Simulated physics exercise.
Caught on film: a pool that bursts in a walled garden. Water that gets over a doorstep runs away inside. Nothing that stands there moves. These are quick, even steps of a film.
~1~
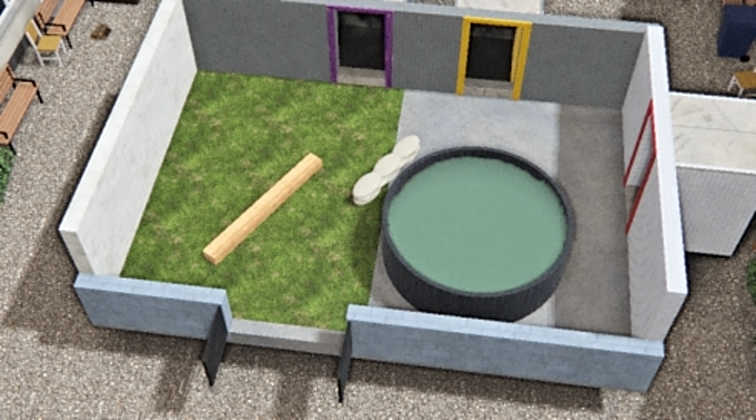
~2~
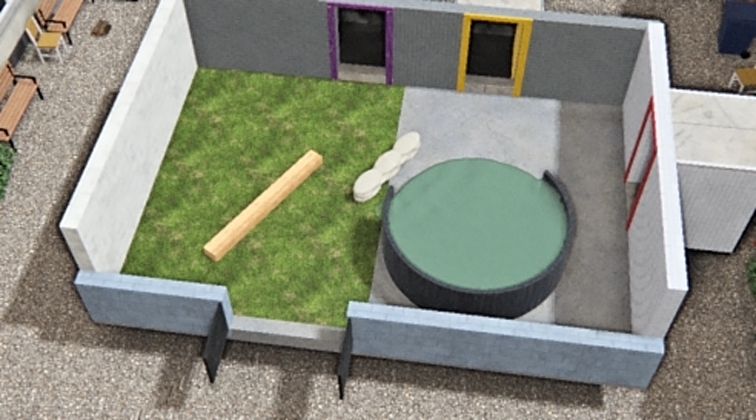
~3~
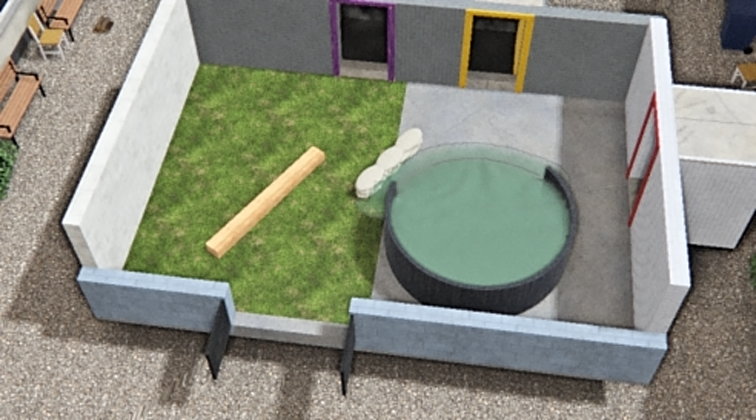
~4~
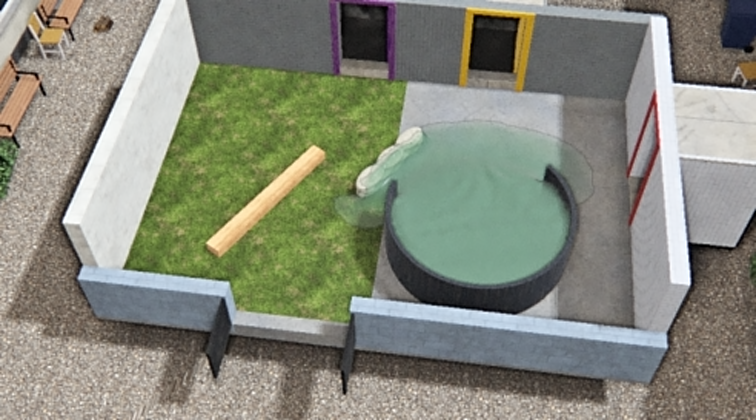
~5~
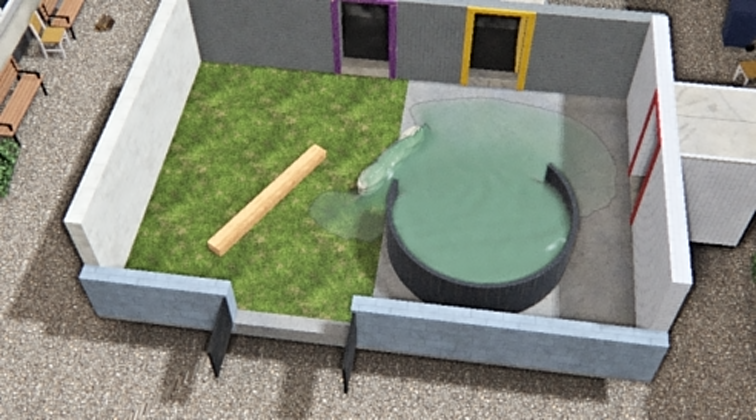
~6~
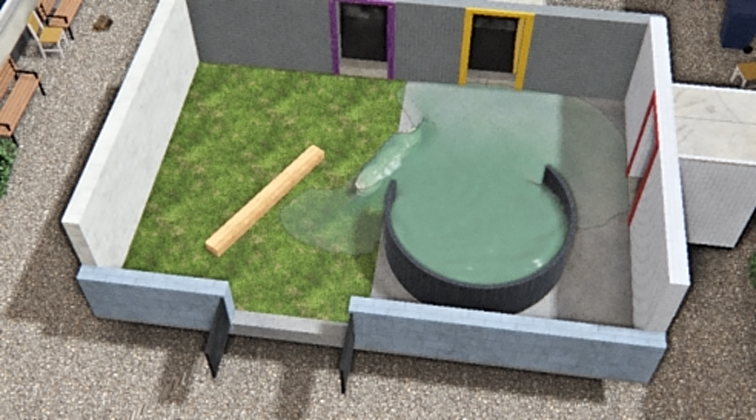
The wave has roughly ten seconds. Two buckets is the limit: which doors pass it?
The red door lets in a lot; the purple door admits no more than that; the yellow door lets in a lot.
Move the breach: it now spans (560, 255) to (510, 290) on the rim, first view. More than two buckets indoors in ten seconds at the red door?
In short: The red door goes over.
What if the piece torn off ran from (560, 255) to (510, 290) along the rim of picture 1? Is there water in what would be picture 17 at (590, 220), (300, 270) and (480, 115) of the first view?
One after the other: Covered, free of water, clear.
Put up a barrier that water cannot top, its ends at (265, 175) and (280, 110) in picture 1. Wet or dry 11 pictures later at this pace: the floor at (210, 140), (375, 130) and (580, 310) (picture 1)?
In that order: Clear, under water, clear.
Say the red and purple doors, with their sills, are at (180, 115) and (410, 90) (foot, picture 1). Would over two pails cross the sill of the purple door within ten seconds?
Then: Purple lets more in.
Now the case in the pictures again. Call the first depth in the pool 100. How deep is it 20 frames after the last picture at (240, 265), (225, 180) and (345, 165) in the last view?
In turn 8, 0 and 10 in a hundred.
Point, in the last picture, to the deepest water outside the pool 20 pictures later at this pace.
Around (617, 113).
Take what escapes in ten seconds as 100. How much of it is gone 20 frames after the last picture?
About 45 per cent.
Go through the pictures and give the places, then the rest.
The first frame shows still water in the round pool at (477, 220).
In the second frame, the front is at (378, 212), out from the gap on the round pool's far side.
In the third frame, the front is at a hidden place, out from the gap on the round pool's far side.
In the fourth frame, water pours out on the round pool's far side and has run to (588, 174).
In the fifth frame, the front is at (315, 211), out from the gap on the round pool's far side.
In the sixth frame, the front is at (291, 227), out from the gap on the round pool's far side.
A moment on, water covers 45 % of the floor; the red door under two buckets in, the purple door wet at the sill, nothing in, the yellow door over two buckets in.
Next, water covers 55 % of the floor; the red door under two buckets in, the purple door wet at the sill, nothing in, the yellow door far over two buckets in.
Then, water covers 75 % of the floor; the red door under two buckets in, the purple door wet at the sill, nothing in, the yellow door far over two buckets in.
Later, water covers 95 % of the floor; the red door over two buckets in, the purple door wet at the sill, nothing in, the yellow door far over two buckets in.
In the end, water covers 95 % of the floor; the red door far over two buckets in, the purple door wet at the sill, nothing in, the yellow door far over two buckets in.
